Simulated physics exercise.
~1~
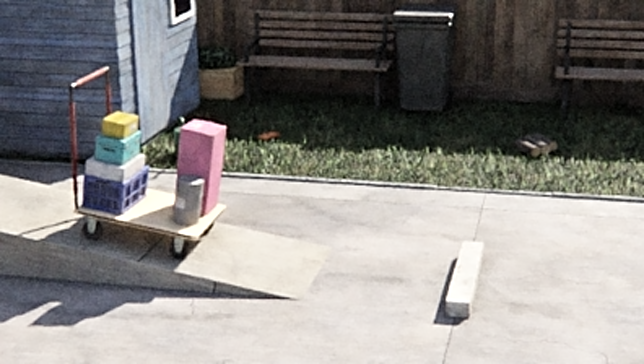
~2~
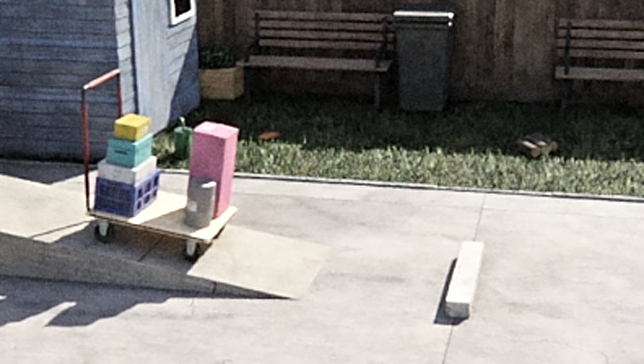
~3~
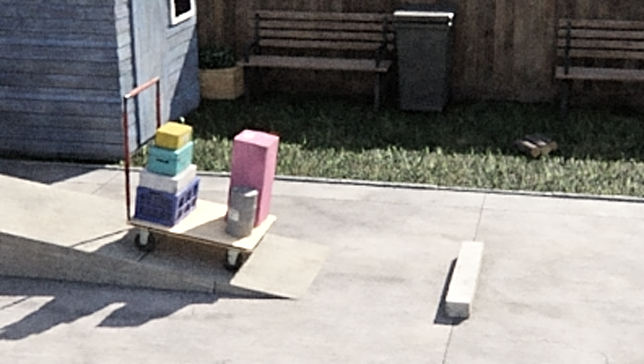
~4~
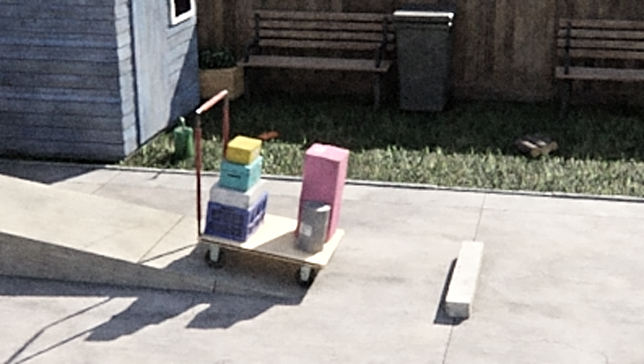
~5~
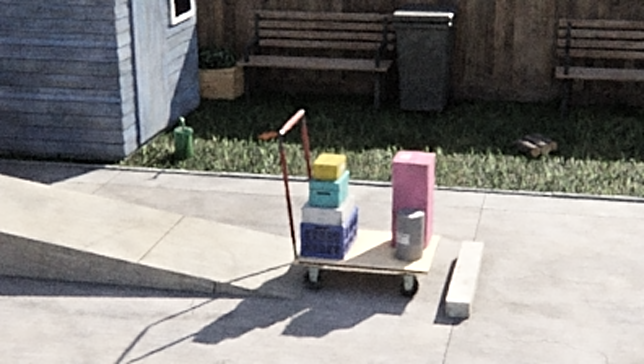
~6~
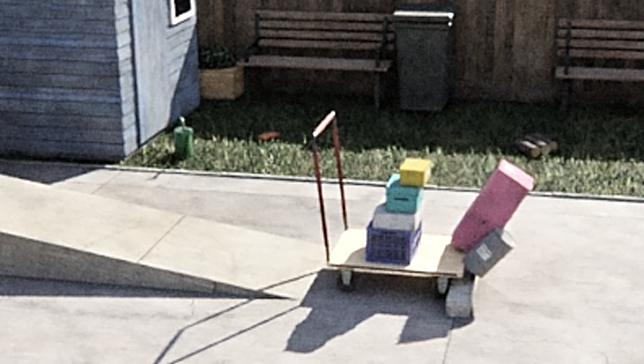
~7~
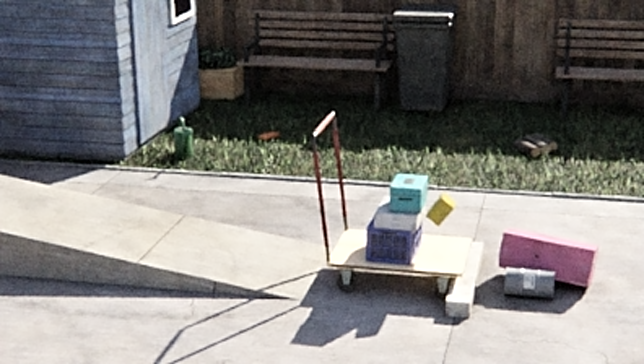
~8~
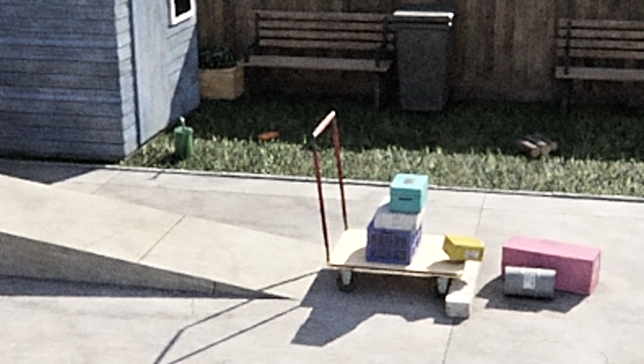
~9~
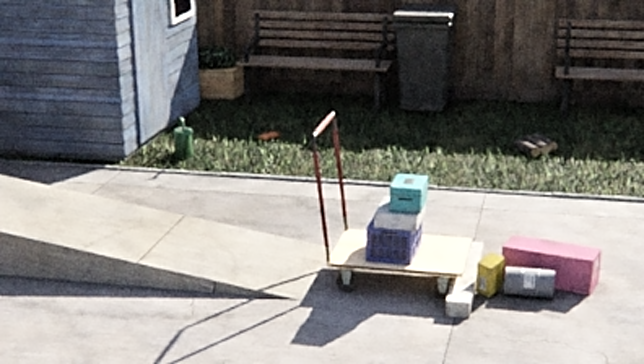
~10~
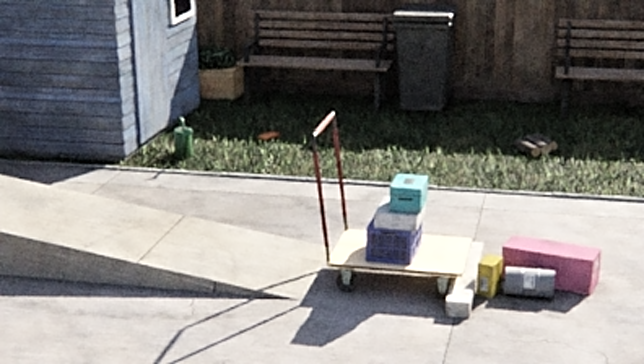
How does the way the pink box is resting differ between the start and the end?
At the start the pink box stands on the trolley, leaning slightly on the sloping ramp. At the end it lies on its side on the ground beyond the kerb.
